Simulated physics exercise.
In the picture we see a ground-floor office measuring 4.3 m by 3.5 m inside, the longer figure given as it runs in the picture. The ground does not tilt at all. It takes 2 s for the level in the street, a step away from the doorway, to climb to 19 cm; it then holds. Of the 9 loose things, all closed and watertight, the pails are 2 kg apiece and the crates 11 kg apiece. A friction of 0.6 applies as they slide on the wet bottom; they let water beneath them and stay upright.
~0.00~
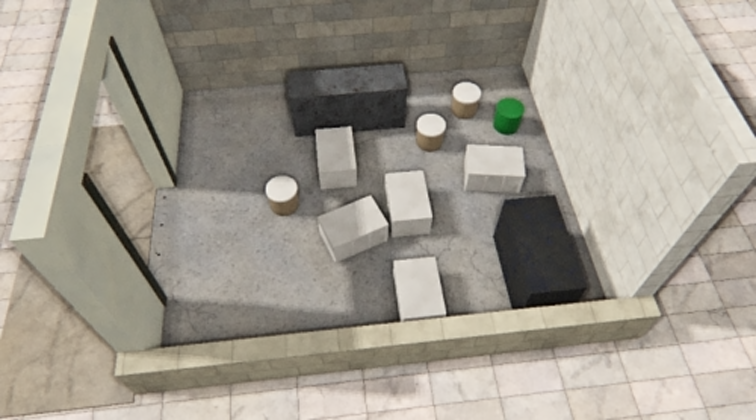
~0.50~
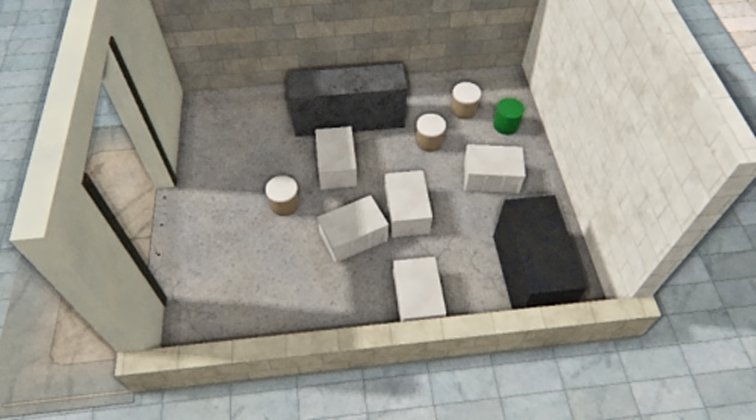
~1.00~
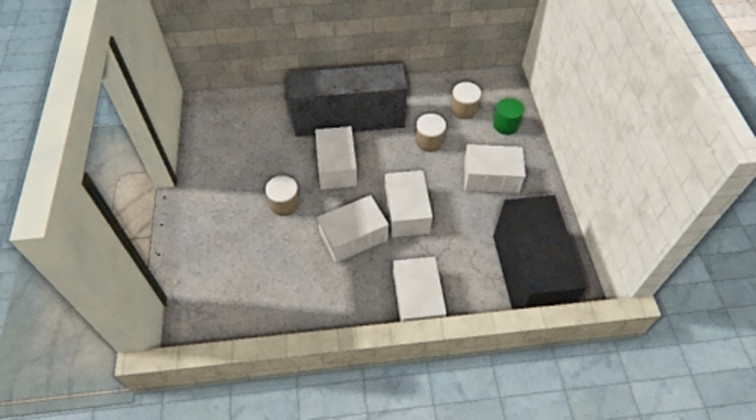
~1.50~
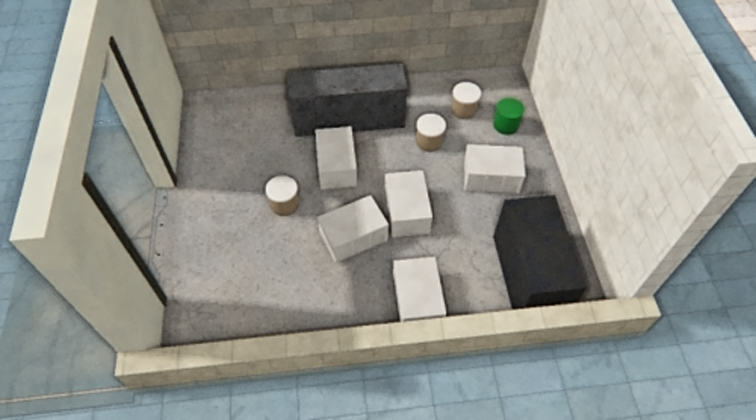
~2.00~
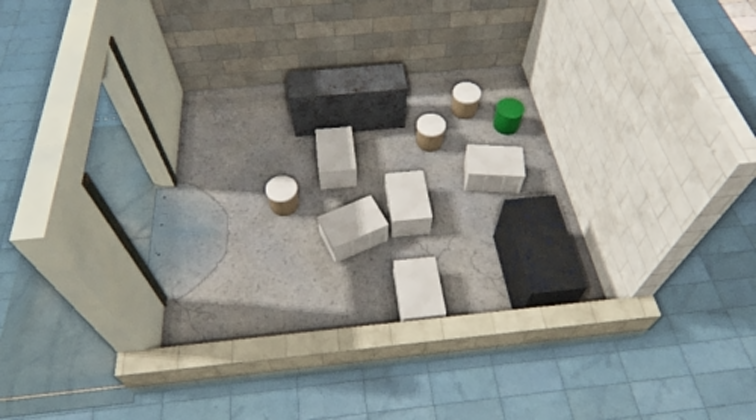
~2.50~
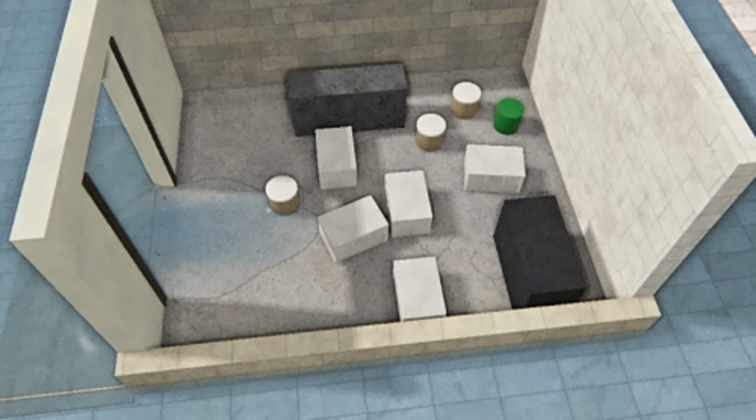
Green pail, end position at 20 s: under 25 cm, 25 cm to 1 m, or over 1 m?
25 cm to 1 m.
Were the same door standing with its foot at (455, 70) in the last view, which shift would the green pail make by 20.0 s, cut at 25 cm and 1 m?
Outcome: The green pail moves far off.
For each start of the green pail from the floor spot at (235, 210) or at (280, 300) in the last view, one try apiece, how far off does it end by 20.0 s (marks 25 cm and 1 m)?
In turn: It travels far; it ends far away.
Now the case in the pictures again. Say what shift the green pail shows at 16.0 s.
Roughly 60 centimetres by that point.
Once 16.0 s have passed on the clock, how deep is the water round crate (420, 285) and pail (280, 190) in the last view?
Roughly 18 and 18 cm.
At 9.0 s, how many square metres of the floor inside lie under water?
About 14 m2 is covered.
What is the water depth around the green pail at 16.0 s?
Somewhere close to 19 cm.
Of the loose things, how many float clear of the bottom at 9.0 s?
By my count, 9.
After 4.0 s the green pail is near (511, 108), 0.0 m from its start, aground; 3 afloat.
After 9.0 s the green pail is near (513, 72), 0.5 m from its start, afloat; 9 afloat.
After 16.0 s the green pail is near (470, 65), 0.7 m from its start, afloat; 9 afloat.
After 20.0 s the green pail is near (463, 66), 0.7 m from its start, afloat; 9 afloat.
